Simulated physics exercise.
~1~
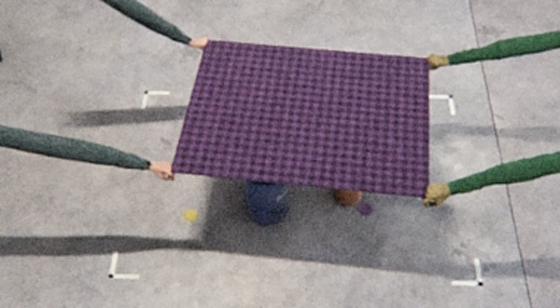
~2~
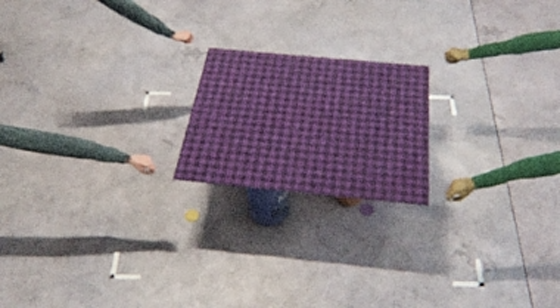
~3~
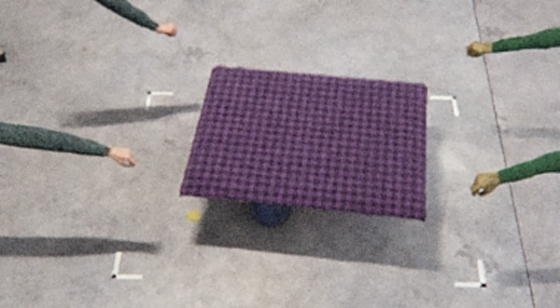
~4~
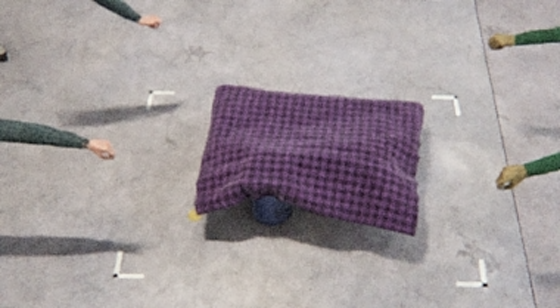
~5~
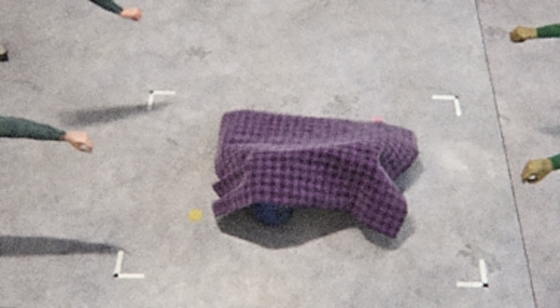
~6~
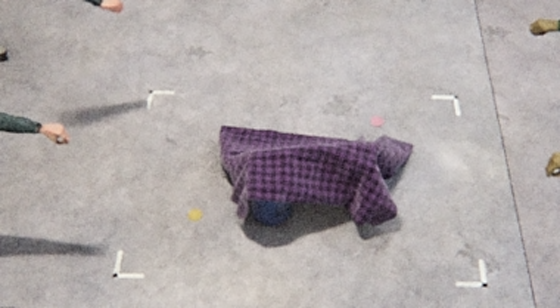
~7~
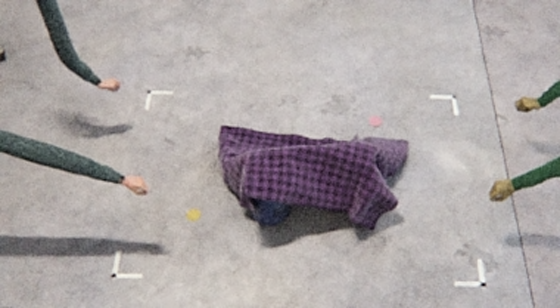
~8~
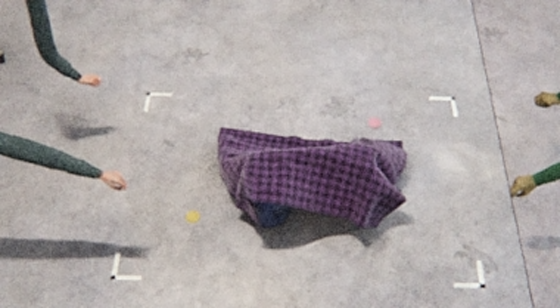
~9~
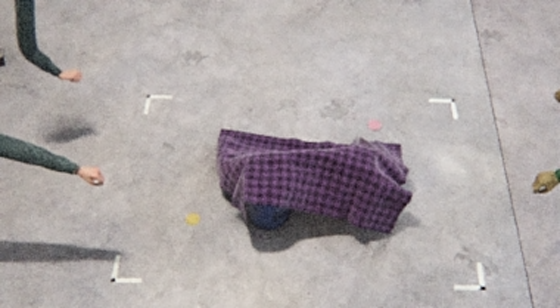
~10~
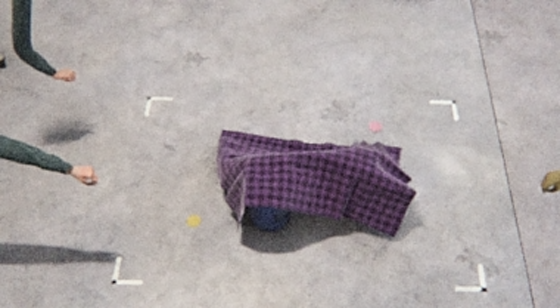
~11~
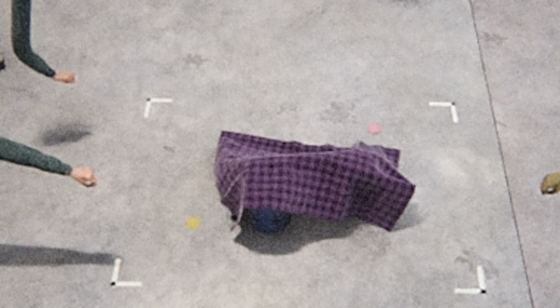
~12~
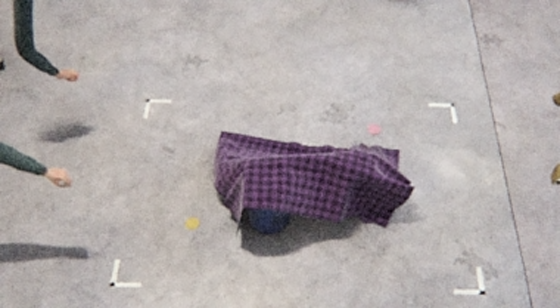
Purple checked blanket dropping from four withdrawing hands onto containers on a concrete floor, settling draped and crumpled over them.
